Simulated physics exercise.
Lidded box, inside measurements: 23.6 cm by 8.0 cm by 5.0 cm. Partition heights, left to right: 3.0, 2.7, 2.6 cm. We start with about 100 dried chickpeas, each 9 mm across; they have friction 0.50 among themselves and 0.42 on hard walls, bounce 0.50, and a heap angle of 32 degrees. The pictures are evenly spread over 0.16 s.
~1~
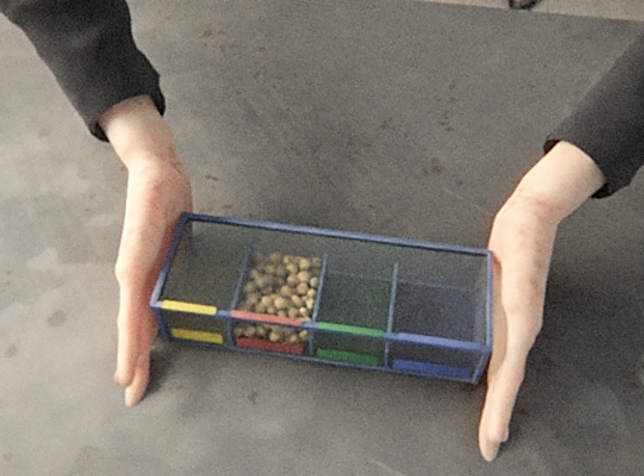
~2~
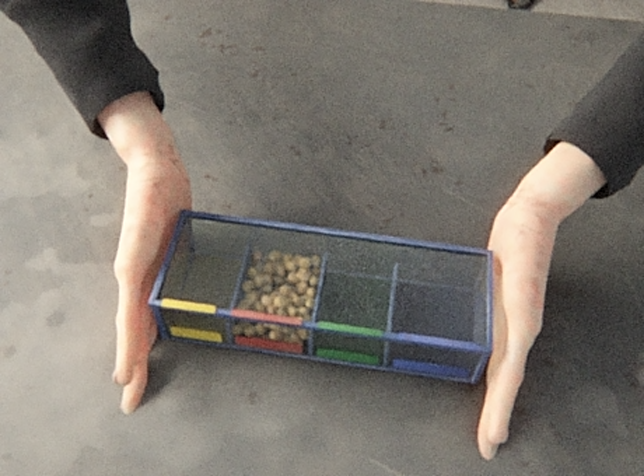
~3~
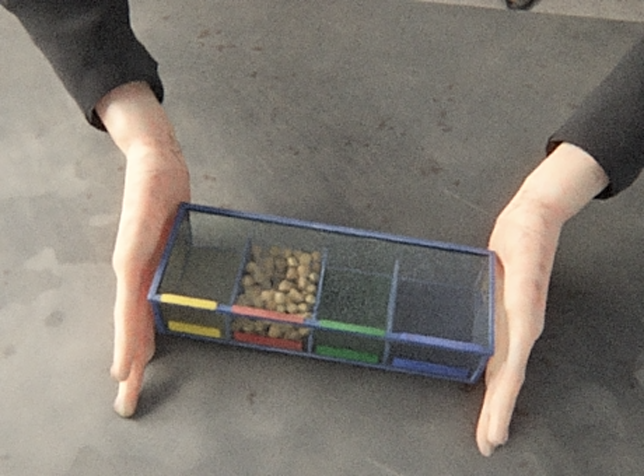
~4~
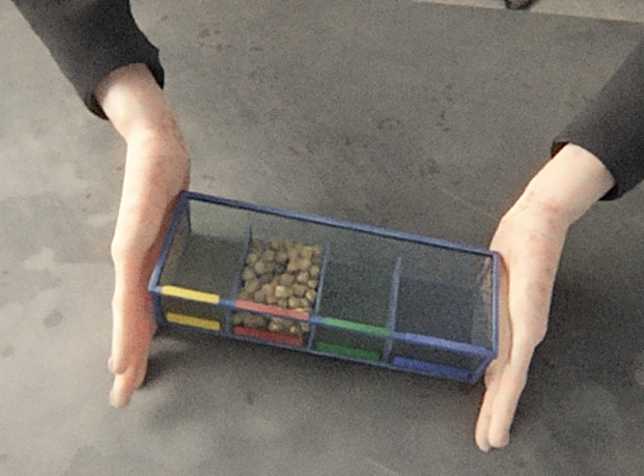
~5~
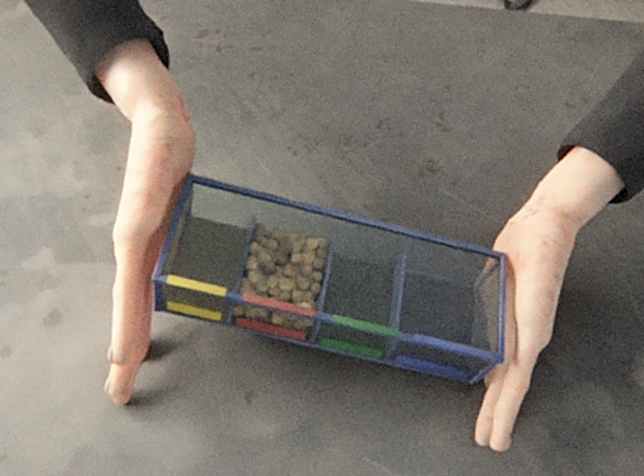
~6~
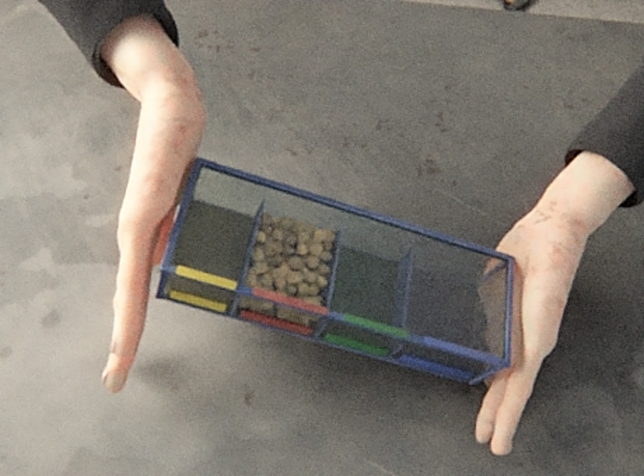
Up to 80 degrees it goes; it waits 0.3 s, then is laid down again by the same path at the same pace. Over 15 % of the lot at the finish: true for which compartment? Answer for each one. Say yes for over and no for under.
Red: Yes; blue: Yes; green: No; yellow: No.
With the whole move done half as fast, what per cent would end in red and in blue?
Result: Red = 60 %; blue = 40 %.
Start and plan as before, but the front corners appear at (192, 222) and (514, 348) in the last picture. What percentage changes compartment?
Around 70 per cent, it would seem.
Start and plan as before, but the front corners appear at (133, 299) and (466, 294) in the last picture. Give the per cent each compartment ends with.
The compartments end with red 75 per cent, blue 0 per cent, green 0 per cent and yellow 25 per cent.
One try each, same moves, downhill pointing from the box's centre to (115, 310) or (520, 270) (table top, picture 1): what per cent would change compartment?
40 and 65 %.
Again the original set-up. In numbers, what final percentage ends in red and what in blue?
In red it's 40, in blue it's 50.
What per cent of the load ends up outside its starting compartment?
Roughly 60 in a hundred.
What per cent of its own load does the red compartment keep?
40 per cent, roughly.
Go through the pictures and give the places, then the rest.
Box tilt 0 degrees, front corners at (157, 303) and (487, 348); red 100 %, in the first frame.
Box tilt 1 degrees, front corners at (156, 301) and (487, 348), in the second frame.
Box tilt 3 degrees, front corners at (155, 296) and (489, 350), lowest corner right front, in the third frame.
Box tilt 7 degrees, front corners at (156, 288) and (492, 352), lowest corner right front, in the fourth frame.
Box tilt 13 degrees, front corners at (160, 276) and (498, 356), lowest corner right front, in the fifth frame.
Box tilt 19 degrees, front corners at (168, 266) and (504, 361), lowest corner right front; red 100 %, in the sixth frame.
Then, 0.55 s after the last picture, tilt 80 degrees; red 50 %, blue 35 %, green 15 %.
Then, 0.91 s after the last picture, tilt 48 degrees; red 45 %, blue 50 %, green 5 %.
Then, 1.37 s after the last picture, tilt 0 degrees; red 40 %, blue 50 %, green 10 %.
In the end, red 40 %, blue 50 %, green 10 %, yellow 0 %.
